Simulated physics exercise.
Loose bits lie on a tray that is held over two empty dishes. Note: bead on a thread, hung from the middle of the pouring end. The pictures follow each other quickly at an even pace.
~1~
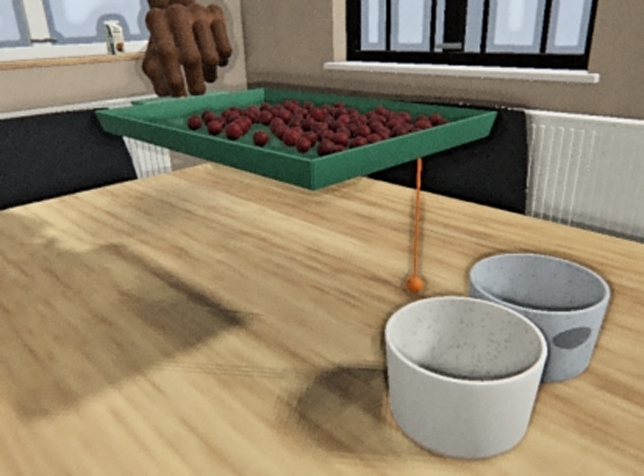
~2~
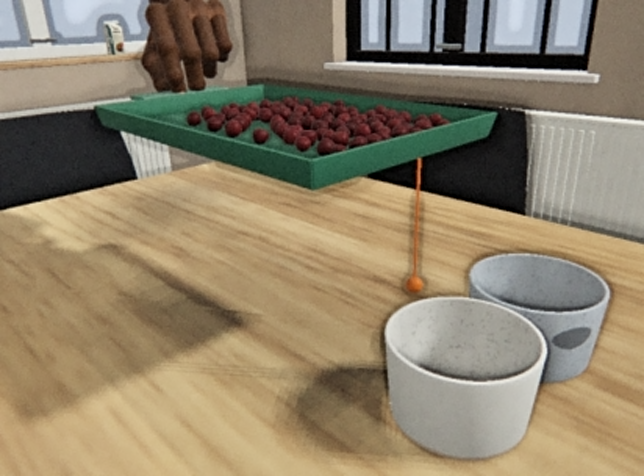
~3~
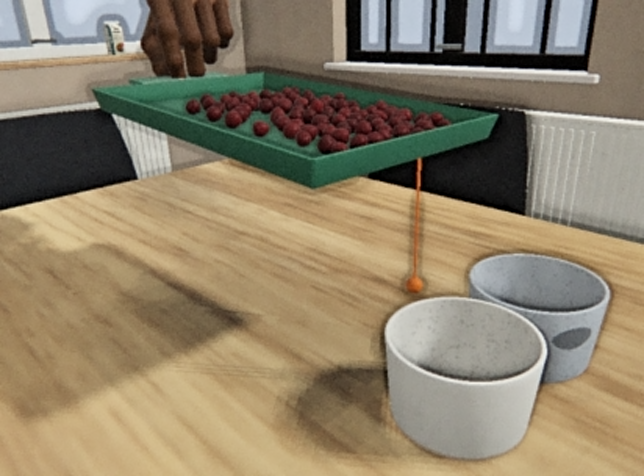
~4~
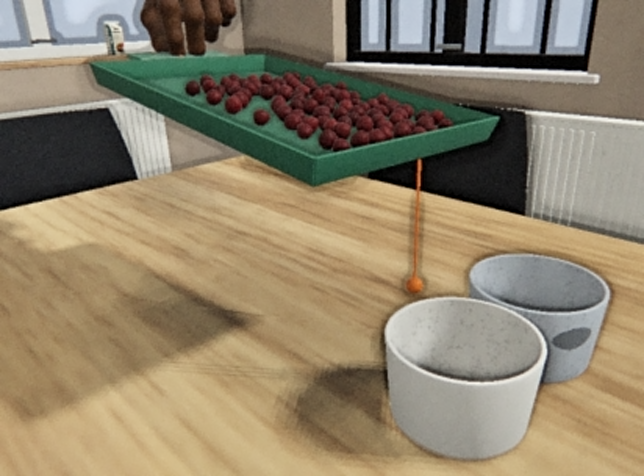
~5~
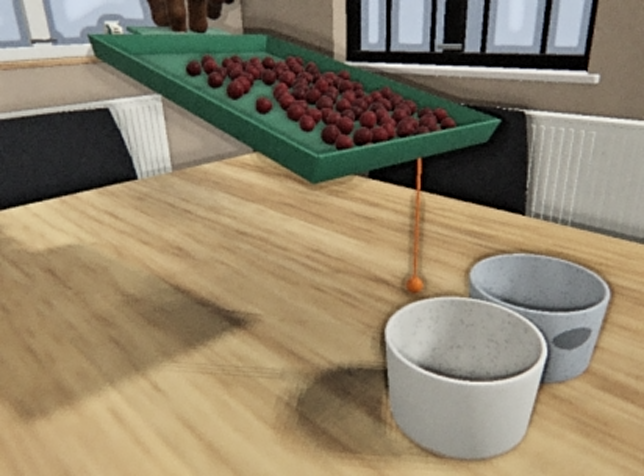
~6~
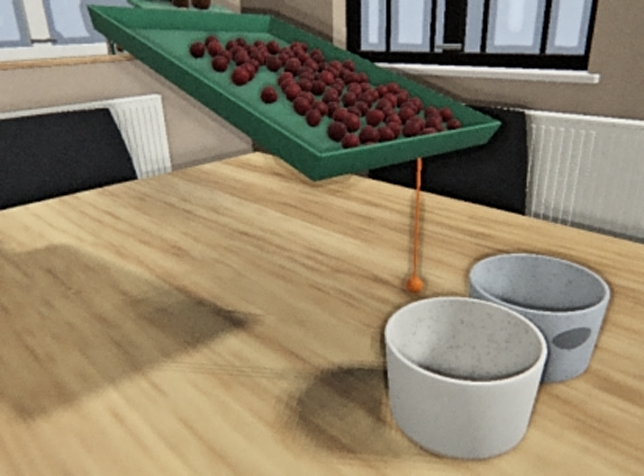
A dark brown hand held the far left end of a green tray of dried cherries above a wooden table with two empty dishes, then raised that end steadily, slanting the tray more.
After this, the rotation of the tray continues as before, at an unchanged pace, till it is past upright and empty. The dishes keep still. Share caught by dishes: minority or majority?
Most is saved.
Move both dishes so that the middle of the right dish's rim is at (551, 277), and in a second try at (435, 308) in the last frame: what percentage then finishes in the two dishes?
You'd get 80 in a hundred first and 30 in a hundred after that.
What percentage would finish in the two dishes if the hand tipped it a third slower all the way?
That works out at roughly 90 per cent.
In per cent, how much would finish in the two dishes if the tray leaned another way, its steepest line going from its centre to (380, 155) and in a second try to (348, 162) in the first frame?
I'd put it at some 60 % and then some 50 %.
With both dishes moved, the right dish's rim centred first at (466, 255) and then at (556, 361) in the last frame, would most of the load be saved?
At place one not up to half; at place two not up to half.
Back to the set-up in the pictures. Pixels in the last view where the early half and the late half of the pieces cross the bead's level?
Near (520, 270) and later near (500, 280).
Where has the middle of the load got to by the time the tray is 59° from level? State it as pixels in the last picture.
Roughly at (423, 87).
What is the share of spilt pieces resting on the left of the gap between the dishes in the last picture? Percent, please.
Looks to be around 30 per cent of the spill.
Just after the last frame, tray tipped steeply; almost all on the tray; just a few in the air.
A moment on, tray tipped right over; almost all on the tray; just a few in the left dish; just a few outside both; about a tenth in the air.
Further on, tray tipped past a quarter turn; roughly a third in the left dish; roughly half in the right dish; about a tenth outside both.
When it is over, tray tipped past a quarter turn; roughly a third in the left dish; roughly half in the right dish; about a tenth outside both.
